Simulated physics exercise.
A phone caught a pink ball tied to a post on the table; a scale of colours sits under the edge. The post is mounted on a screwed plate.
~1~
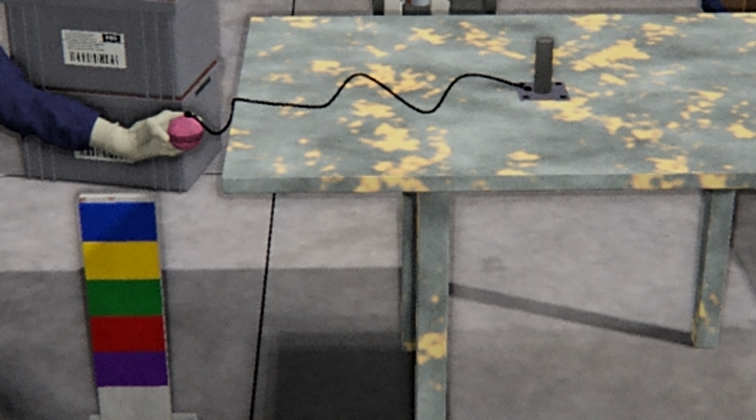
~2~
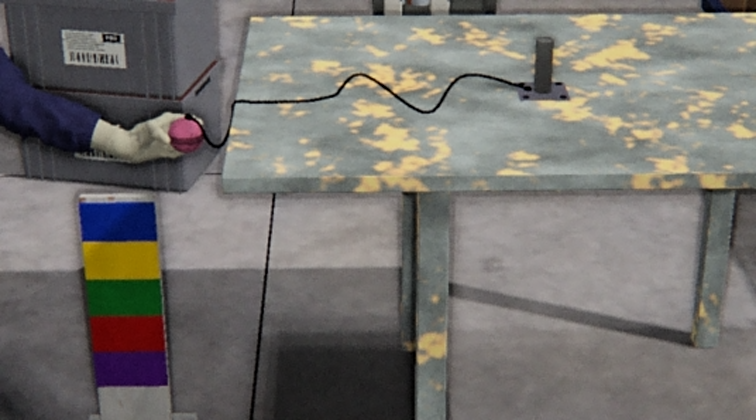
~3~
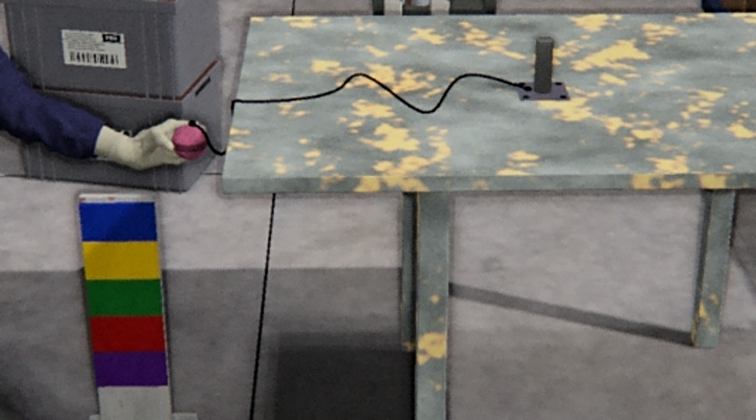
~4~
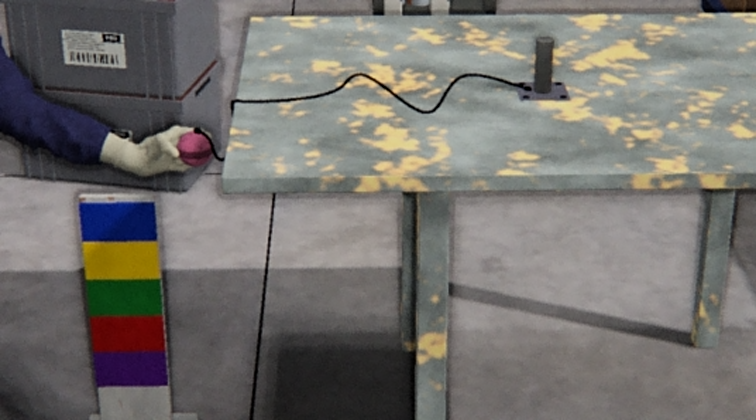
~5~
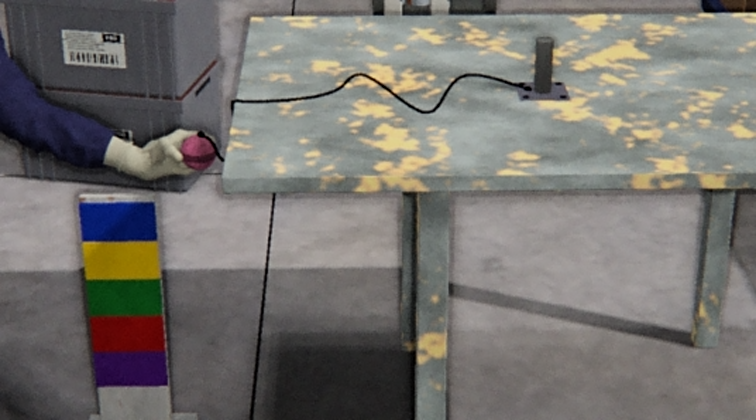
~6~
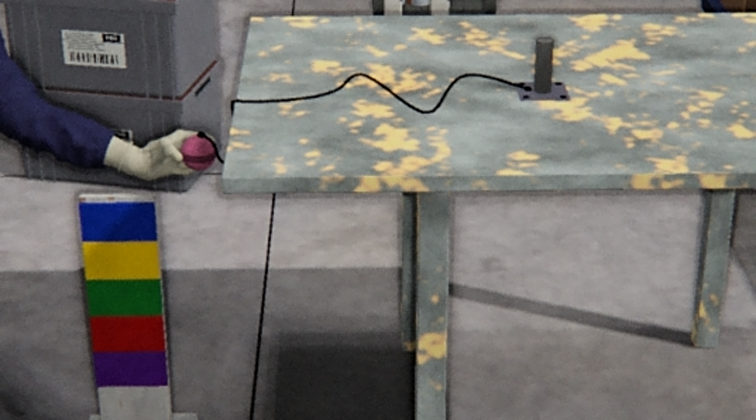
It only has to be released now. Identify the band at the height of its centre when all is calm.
Its centre is at purple.
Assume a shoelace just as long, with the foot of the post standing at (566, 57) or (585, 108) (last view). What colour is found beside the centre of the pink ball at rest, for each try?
Red; red.
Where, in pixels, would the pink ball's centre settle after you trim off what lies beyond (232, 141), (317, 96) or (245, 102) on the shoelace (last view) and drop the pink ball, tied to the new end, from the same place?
So, going through them: (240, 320) first, (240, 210) next, (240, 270) last.
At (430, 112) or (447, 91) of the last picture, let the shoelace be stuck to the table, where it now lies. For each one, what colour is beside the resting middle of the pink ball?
First try green, second try red.
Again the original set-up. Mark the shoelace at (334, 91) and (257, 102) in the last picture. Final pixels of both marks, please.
First: (237, 171). Second: (240, 243).
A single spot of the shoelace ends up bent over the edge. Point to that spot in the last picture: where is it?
Look near (374, 80).
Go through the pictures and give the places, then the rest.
In the first picture, pink ball (185, 133); blue (118, 224); yellow (121, 262); green (124, 299); red (128, 335); purple (131, 370).
In the second picture, pink ball (186, 135); shoelace through (489, 77) (441, 102) (389, 91) (341, 89) (251, 102).
In the third picture, pink ball (190, 142).
In the fourth picture, pink ball (195, 148); shoelace through (489, 77) (441, 102) (389, 91) (339, 89) (243, 102).
In the fifth picture, pink ball (198, 152).
In the sixth picture, pink ball (198, 152); shoelace through (489, 77) (441, 102) (389, 91) (339, 89) (243, 102).
A little later, ball near (236, 345); level with red.
Next, ball near (258, 369); level with purple.
When it is over, ball near (249, 369); level with purple. Its centre hangs level with the purple band.
